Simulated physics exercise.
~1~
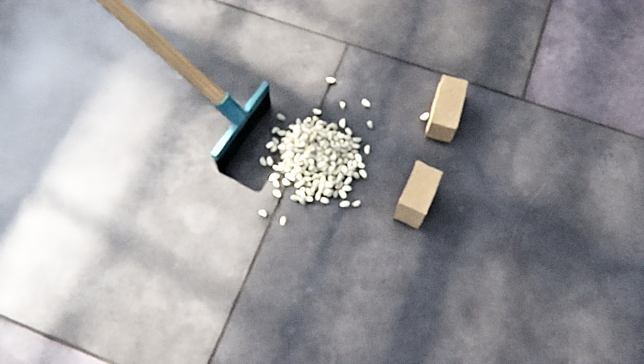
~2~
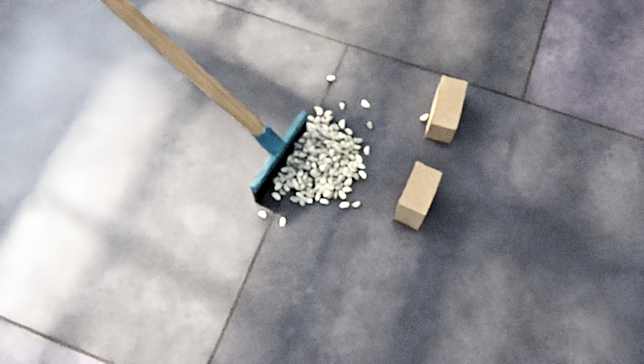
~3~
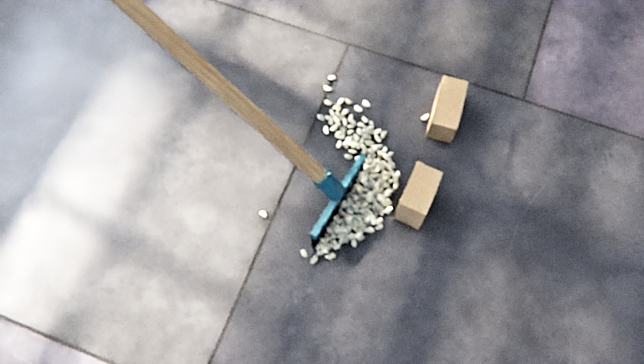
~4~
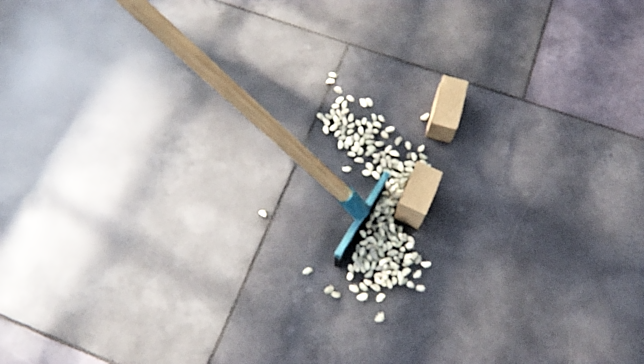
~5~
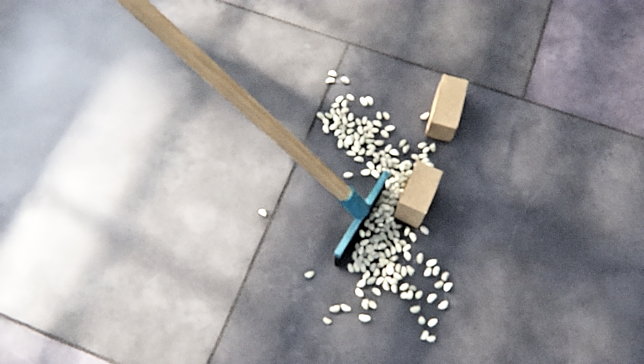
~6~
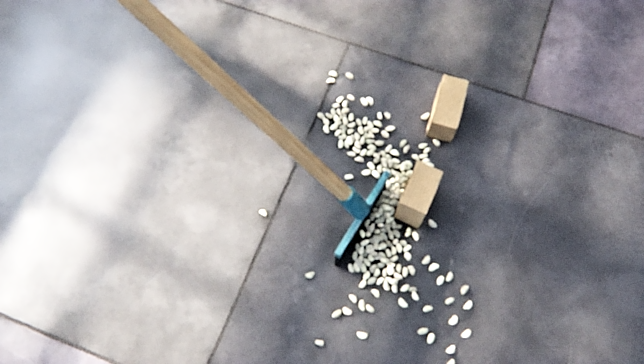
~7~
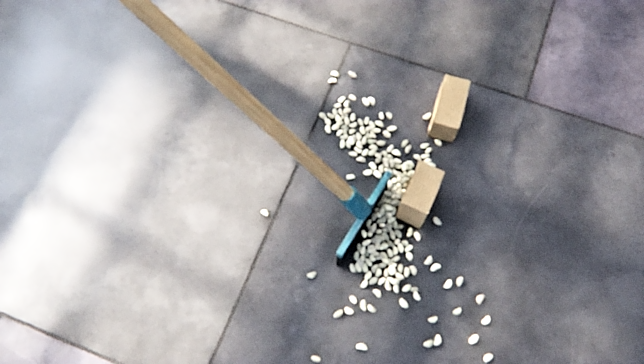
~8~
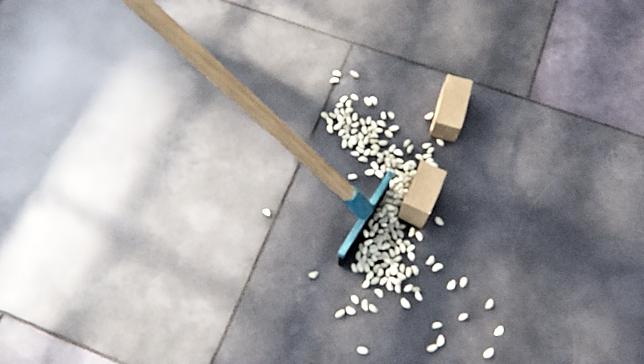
A blue squeegee with a wooden handle pushed a pile of white beans down and to the right toward two wooden blocks, then stopped by the nearer one, leaving many beans bunched before the blocks while others scattered past its lower side.
